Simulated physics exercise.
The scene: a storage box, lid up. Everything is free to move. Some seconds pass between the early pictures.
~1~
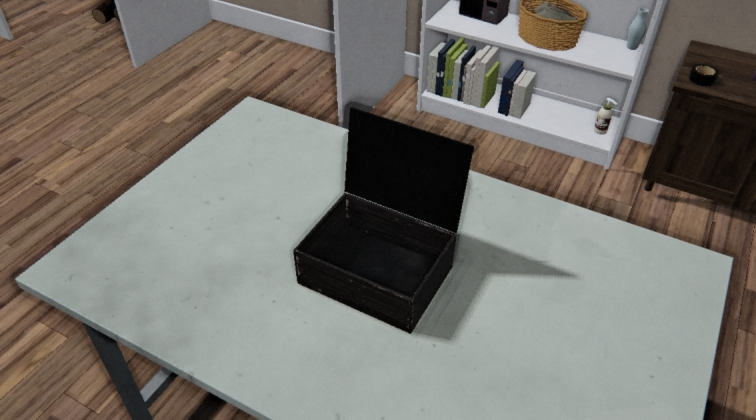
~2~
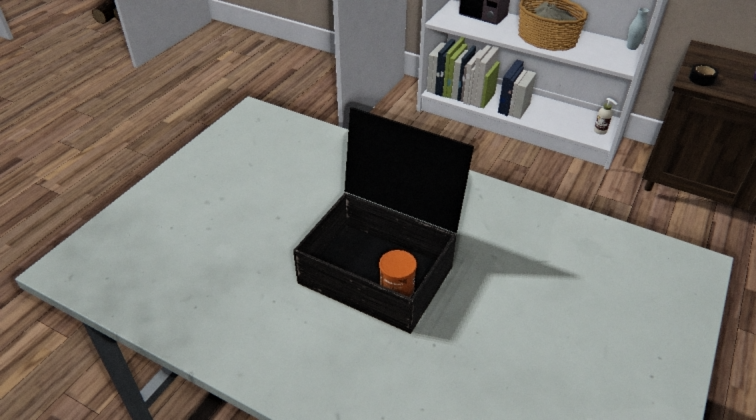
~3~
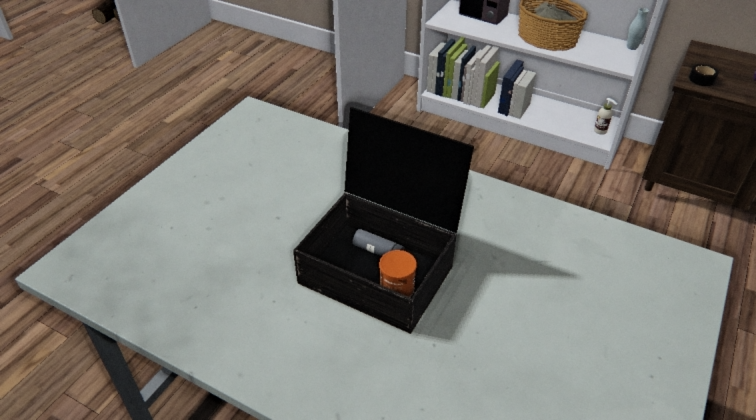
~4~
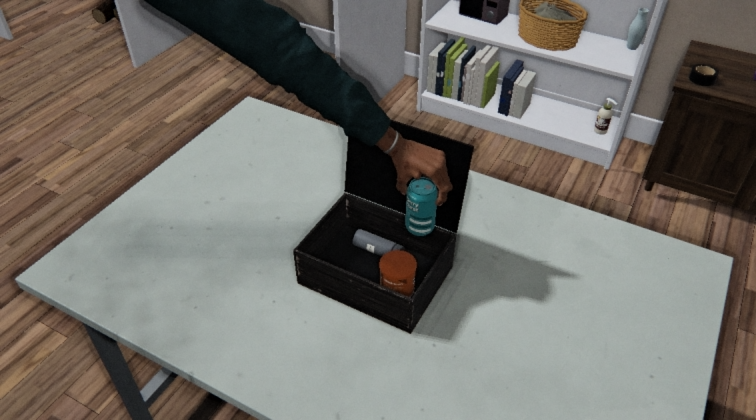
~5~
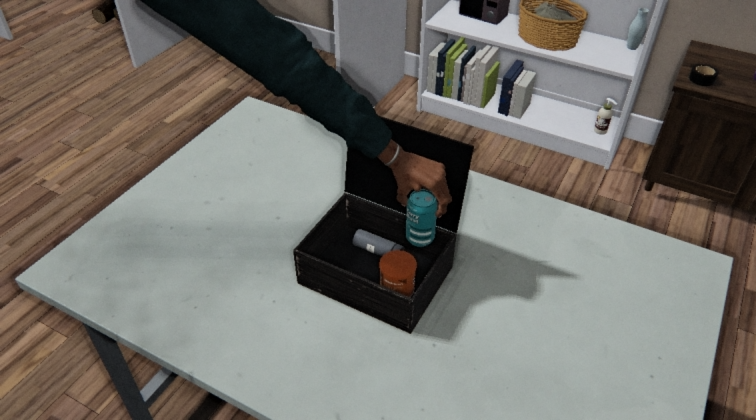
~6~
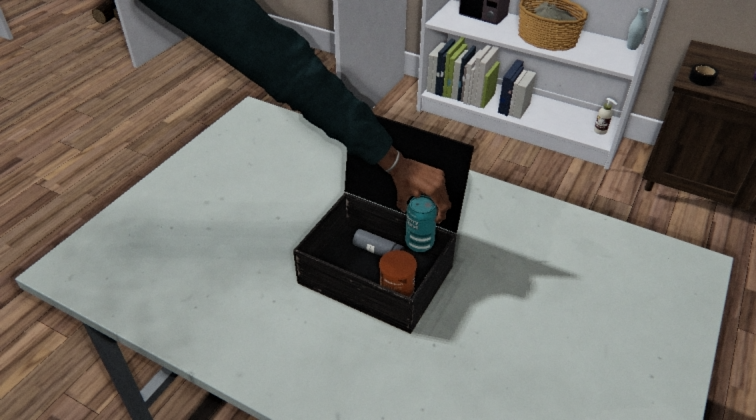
In the video, an open black box sits empty on a table, then an orange tin and a small gray object appear inside it; a hand reaches in from the upper left and lowers a turquoise can into the box.
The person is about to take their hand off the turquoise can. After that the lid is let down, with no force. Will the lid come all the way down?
The lid stays ajar.
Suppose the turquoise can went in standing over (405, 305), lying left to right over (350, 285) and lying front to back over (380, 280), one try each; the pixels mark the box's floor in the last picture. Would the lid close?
In the first case it will not close; in the second case it sits on the rim; in the third case it sits on the rim.
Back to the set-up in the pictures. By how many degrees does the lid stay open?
About 40°.
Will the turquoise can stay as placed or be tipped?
It stays as placed.
Then, 0.30 s after the last picture, turquoise can slid about its own width near (419, 248).
Then, 1.10 s after the last picture, lid starting down; turquoise can slid about its own width near (419, 252).
Then, 1.50 s after the last picture, lid 66° above the rim; turquoise can slid about its own width near (419, 252).
Then, 1.70 s after the last picture, lid 47° above the rim; turquoise can slid about its own width near (419, 252).
At rest, lid 40° above the rim; moved from the start, turquoise can; the other 2 in place. Seen from the same camera at the end, turquoise can near (419, 252).
